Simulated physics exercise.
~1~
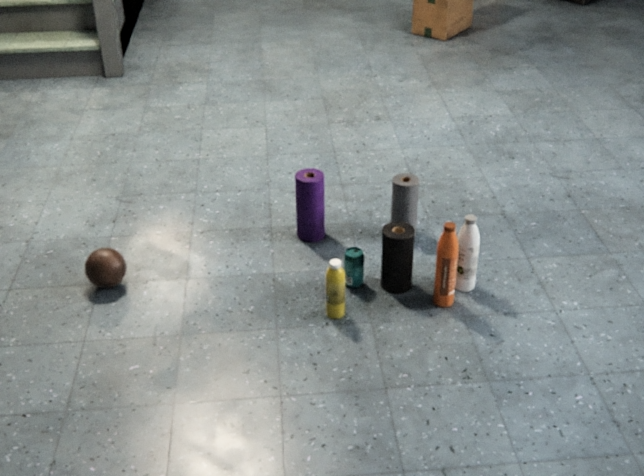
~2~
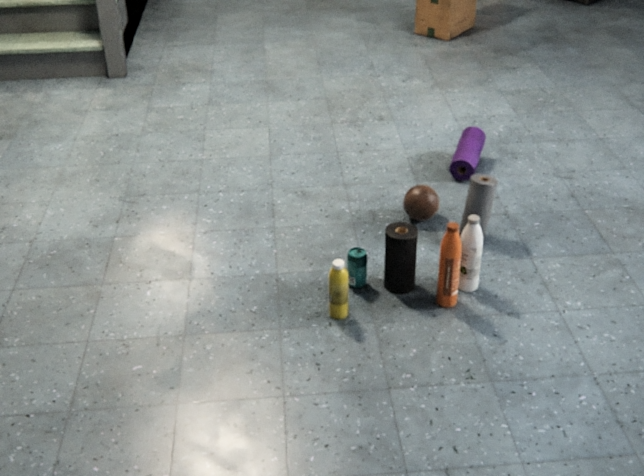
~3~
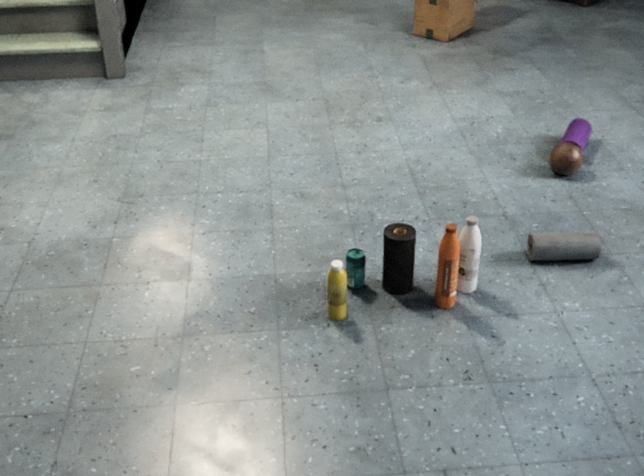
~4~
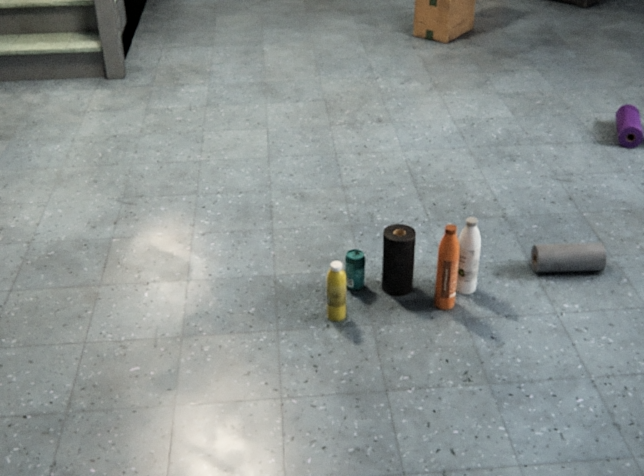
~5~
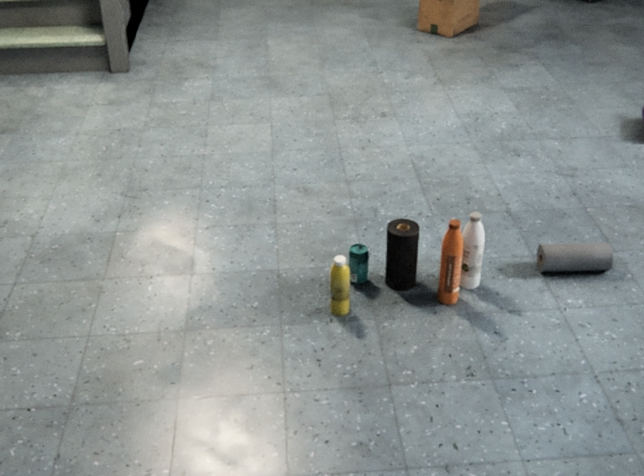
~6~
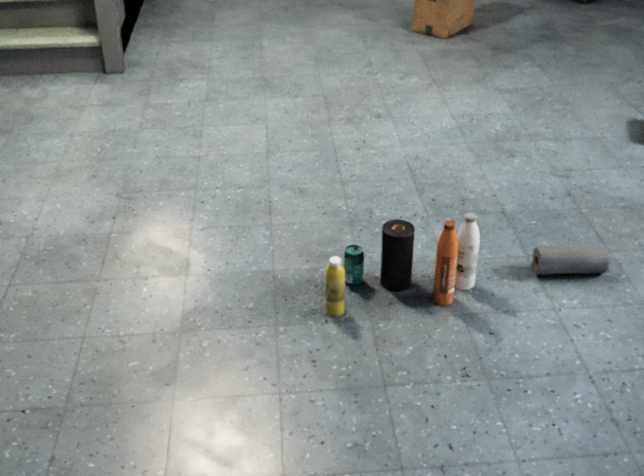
Tiled floor with a brown ball rolling right, toppling purple and grey rolls, leaving the grey one lying beside five standing objects.
